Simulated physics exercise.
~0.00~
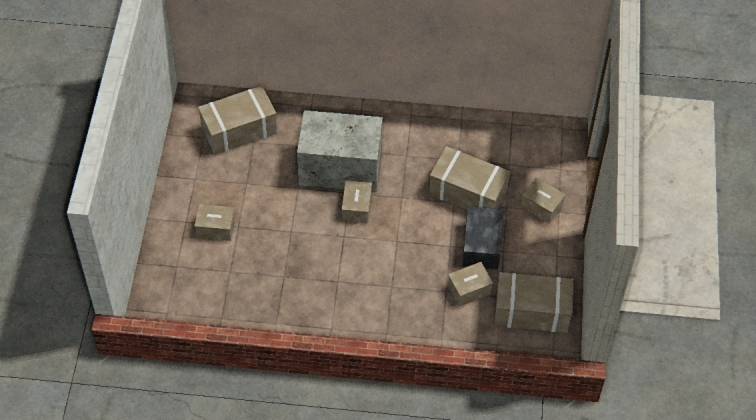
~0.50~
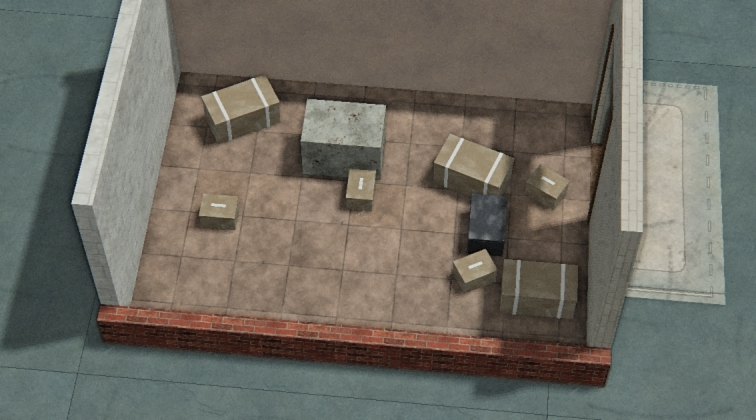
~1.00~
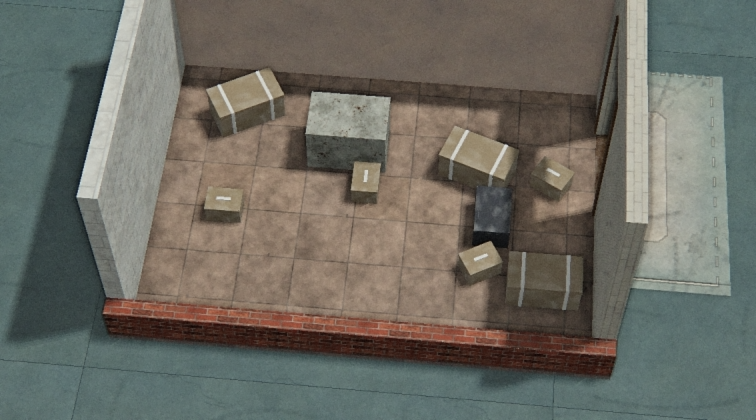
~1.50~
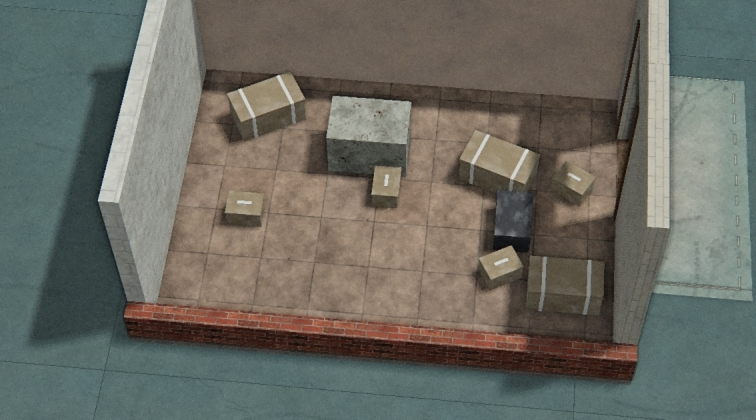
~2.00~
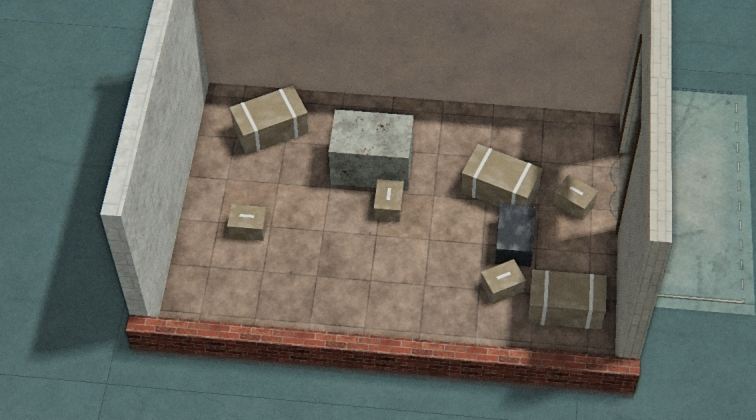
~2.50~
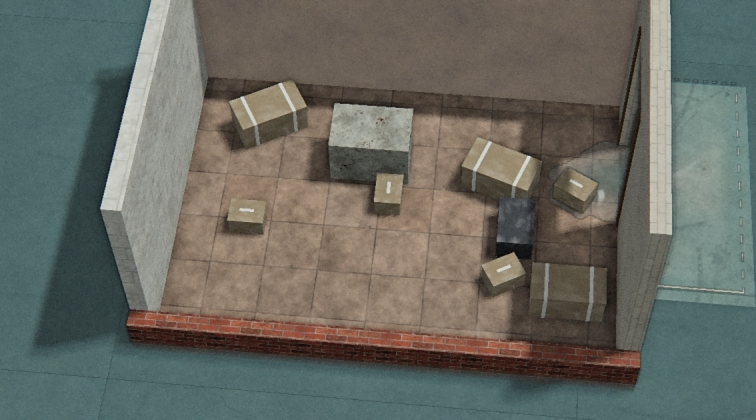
To begin with, taped brown boxes, a pale block and a dark one sit in a roofless room on grey ground. Blue-green water then covers the ground outside and the slab at right, as the view shifts slightly, and finally a thin sheet spreads inside around a small box, while nothing is displaced.
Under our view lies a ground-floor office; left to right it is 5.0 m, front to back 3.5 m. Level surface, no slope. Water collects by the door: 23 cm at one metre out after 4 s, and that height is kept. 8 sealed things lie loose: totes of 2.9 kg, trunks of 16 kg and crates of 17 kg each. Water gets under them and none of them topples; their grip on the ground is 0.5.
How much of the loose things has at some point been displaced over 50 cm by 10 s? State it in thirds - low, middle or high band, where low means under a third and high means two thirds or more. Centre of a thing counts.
High band.
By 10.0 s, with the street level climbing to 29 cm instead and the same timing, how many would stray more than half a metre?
7.
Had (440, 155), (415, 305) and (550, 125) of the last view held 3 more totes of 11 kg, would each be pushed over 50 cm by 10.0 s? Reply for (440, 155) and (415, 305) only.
First one goes beyond it, second one stays within it.
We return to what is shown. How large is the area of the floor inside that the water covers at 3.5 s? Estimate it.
3.0 m2.
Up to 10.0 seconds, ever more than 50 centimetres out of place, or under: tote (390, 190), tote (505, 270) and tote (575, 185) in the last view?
One by one in that order: Above; above; above.
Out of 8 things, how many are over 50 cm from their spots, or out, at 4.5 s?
The count is 2.
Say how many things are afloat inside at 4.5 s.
The number is 0.
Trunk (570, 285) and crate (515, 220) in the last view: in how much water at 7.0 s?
1 and 4 cm.
After 3.5 s 1 of 8 are over 50 cm from their spots; 0 afloat.
After 4.5 s 2 of 8 are over 50 cm from their spots; 0 afloat.
After 7.0 s 6 of 8 are over 50 cm from their spots; 2 afloat.
After 10.0 s 7 of 8 are over 50 cm from their spots, and 7 have been at some point; 6 afloat.
